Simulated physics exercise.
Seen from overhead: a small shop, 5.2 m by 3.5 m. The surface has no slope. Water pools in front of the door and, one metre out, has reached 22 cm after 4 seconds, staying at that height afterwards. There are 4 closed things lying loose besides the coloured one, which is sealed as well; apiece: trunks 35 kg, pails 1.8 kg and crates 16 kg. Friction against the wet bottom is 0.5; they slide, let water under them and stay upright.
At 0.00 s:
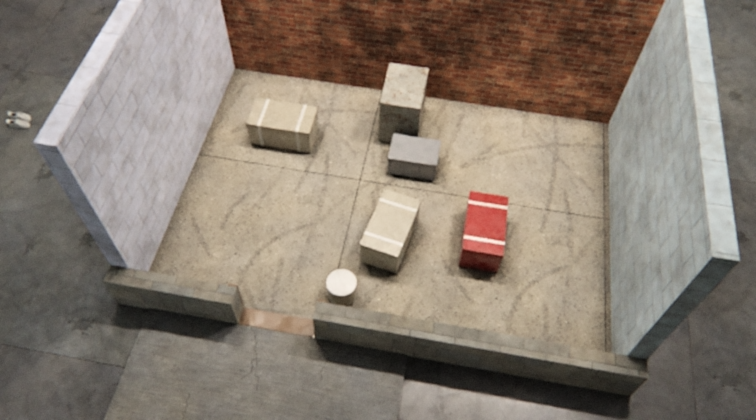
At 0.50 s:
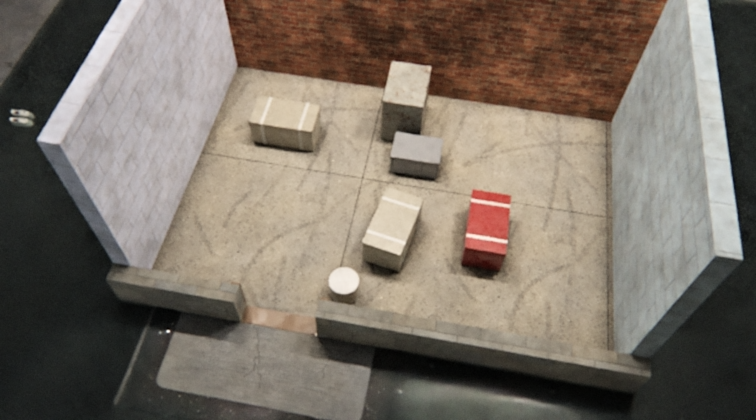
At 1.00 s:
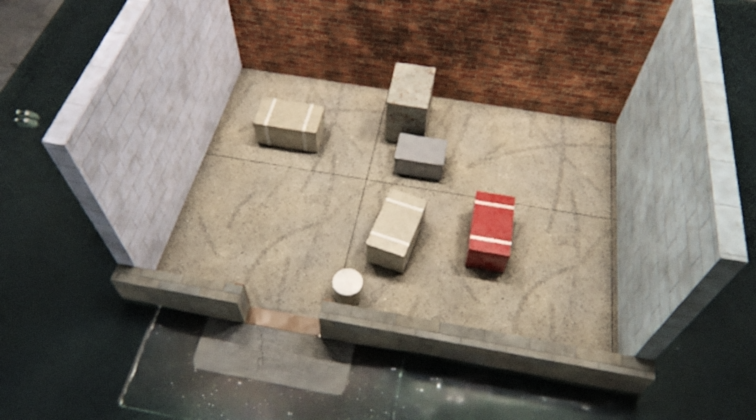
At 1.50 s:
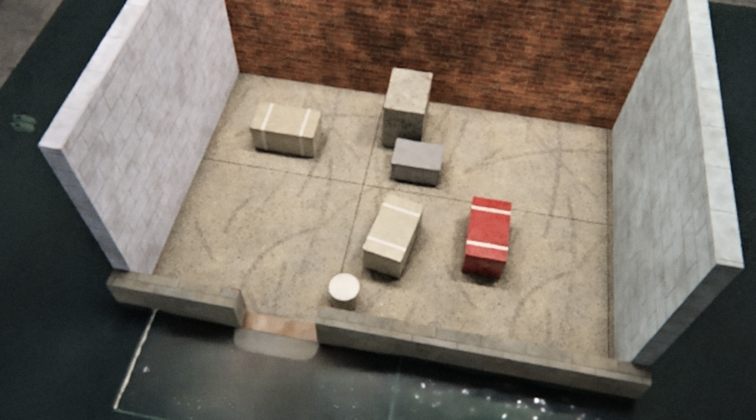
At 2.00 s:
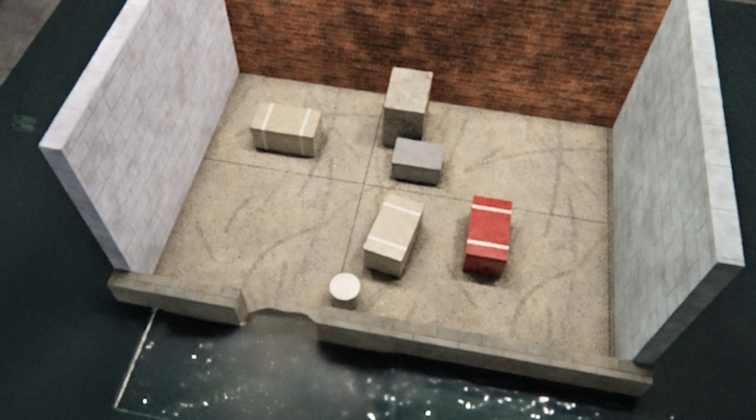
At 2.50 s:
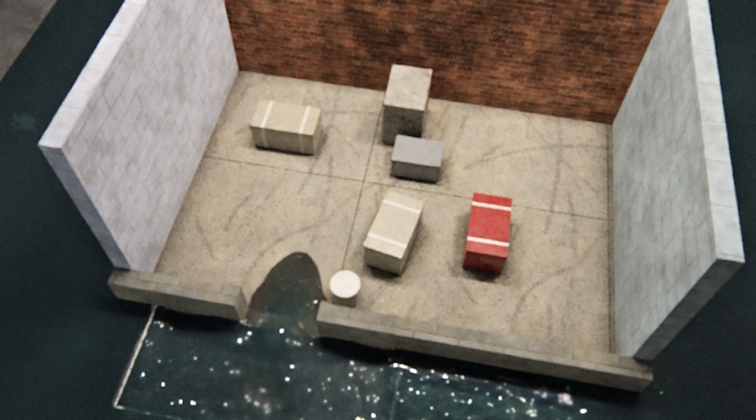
In this clip, seen from above, dark water spreads around a small walled room holding a red trunk and several pale and grey objects, then pushes through the front doorway onto the floor, while the objects stay in place.
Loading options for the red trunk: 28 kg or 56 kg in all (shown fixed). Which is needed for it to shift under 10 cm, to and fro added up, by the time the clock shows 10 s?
Result: Light ballast works.
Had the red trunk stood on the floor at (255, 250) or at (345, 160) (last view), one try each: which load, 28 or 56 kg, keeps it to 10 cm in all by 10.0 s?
Well, at the first spot you need the heavier weight, and at the second you need the heavier weight.
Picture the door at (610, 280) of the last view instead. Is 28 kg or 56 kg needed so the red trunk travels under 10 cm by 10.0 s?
Answer: Only the upper mass works.
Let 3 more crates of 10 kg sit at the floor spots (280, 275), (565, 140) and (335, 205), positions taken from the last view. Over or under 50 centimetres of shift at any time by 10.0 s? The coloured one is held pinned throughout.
In turn: Past it, less, past it.
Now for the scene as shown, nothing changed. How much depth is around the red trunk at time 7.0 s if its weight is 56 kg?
1 cm, roughly.
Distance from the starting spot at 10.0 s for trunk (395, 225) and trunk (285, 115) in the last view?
One is off by 0 cm, the other by 40 cm, in the order asked.
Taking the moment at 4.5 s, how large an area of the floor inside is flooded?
My estimate is roughly 6.0 m2.
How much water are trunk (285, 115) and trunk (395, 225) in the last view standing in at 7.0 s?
First roughly 5 cm, second roughly 3 cm.
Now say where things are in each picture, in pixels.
The first frame shows the red trunk at (486, 222) rests on the ground; 0.0 m2 under water; 0 of 5 have shifted.
The second frame shows the red trunk at (489, 221) rests on the ground; 0.0 m2 under water; 0 of 5 have shifted.
The third frame shows the red trunk at (493, 222) rests on the ground; water covers 0.0 m2; 0 of 5 have shifted.
The fourth frame shows the red trunk at (489, 228), on the bottom; water covers 0.0 m2; 0 of 5 have shifted.
The fifth frame shows the red trunk at (490, 227) rests on the ground; water covers 0.0 m2; 0 of 5 have shifted.
The sixth frame shows the red trunk at (490, 224) rests on the ground; water covers 0.4 m2; 0 of 5 have shifted.
After 3.5 s the red trunk would be 0 cm from its start with 28 kg and 0 cm from its start with 56 kg; 0 cm of water round it then.
After 4.5 s the red trunk would be 0 cm from its start with 28 kg and 0 cm from its start with 56 kg; 0 cm of water round it then.
After 7.0 s the red trunk would be 0 cm from its start with 28 kg and 0 cm from its start with 56 kg; 1 cm of water round it then.
After 10.0 s the red trunk would be 0 cm from its start with 28 kg and 0 cm from its start with 56 kg; 1 cm of water round it then.
